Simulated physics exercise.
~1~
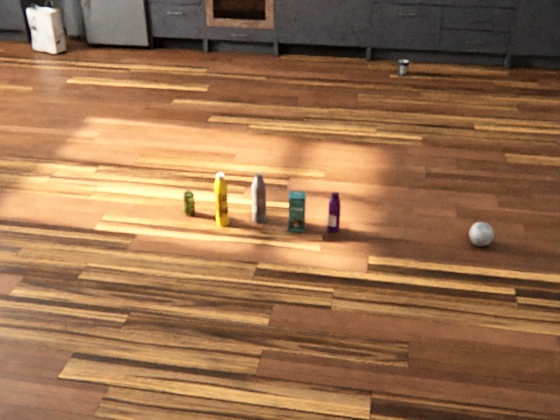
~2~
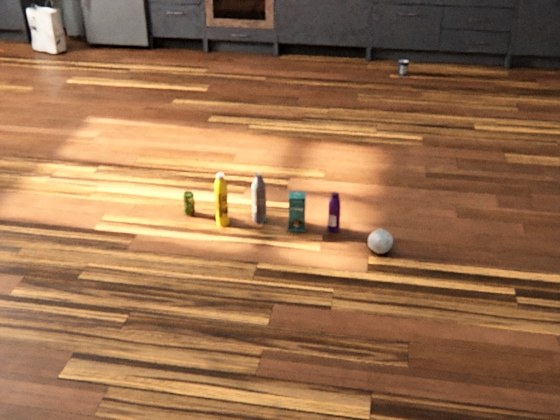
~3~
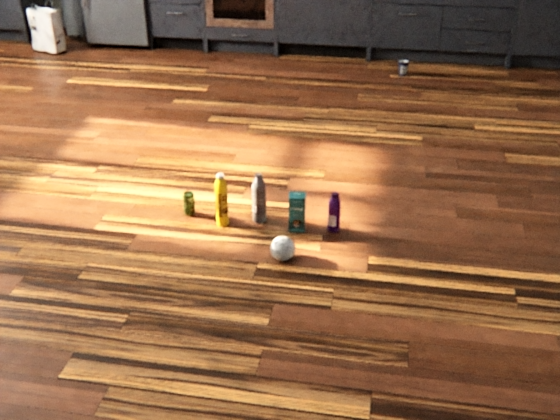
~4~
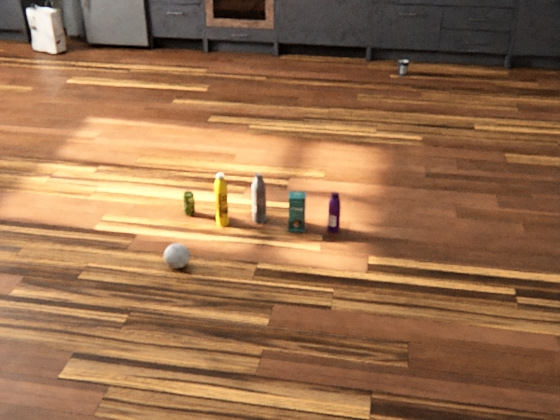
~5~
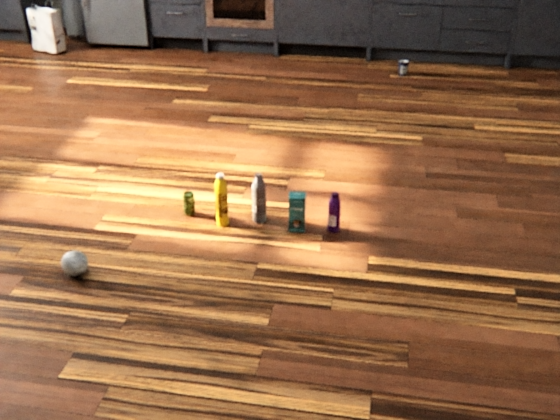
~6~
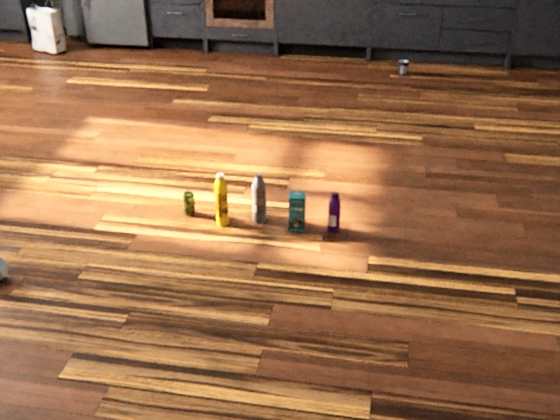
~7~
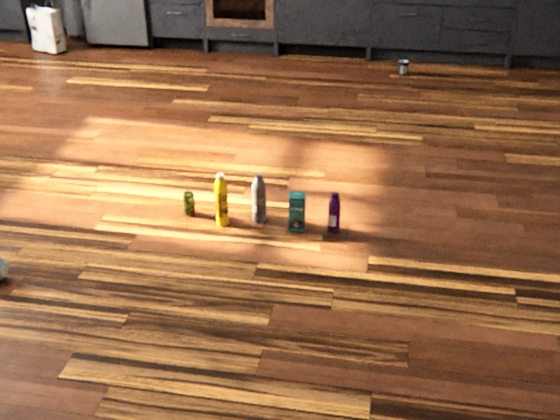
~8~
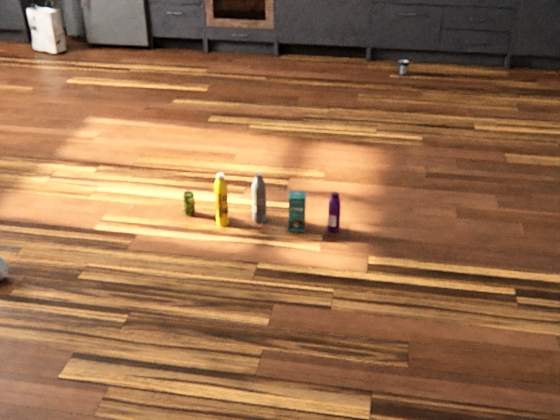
A white ball rolls from the right across a sunlit floor of striped wooden boards, seen from above by a still camera, with dark cabinets along the far wall. Five small items stand in a loose row near the middle, from left a green can, a yellow bottle, a grey bottle, a turquoise carton and a purple bottle. The ball passes in front of them without touching any, drifting slightly nearer as it heads left. It reaches the left edge and stops there, partly out of view, while all five items remain upright.
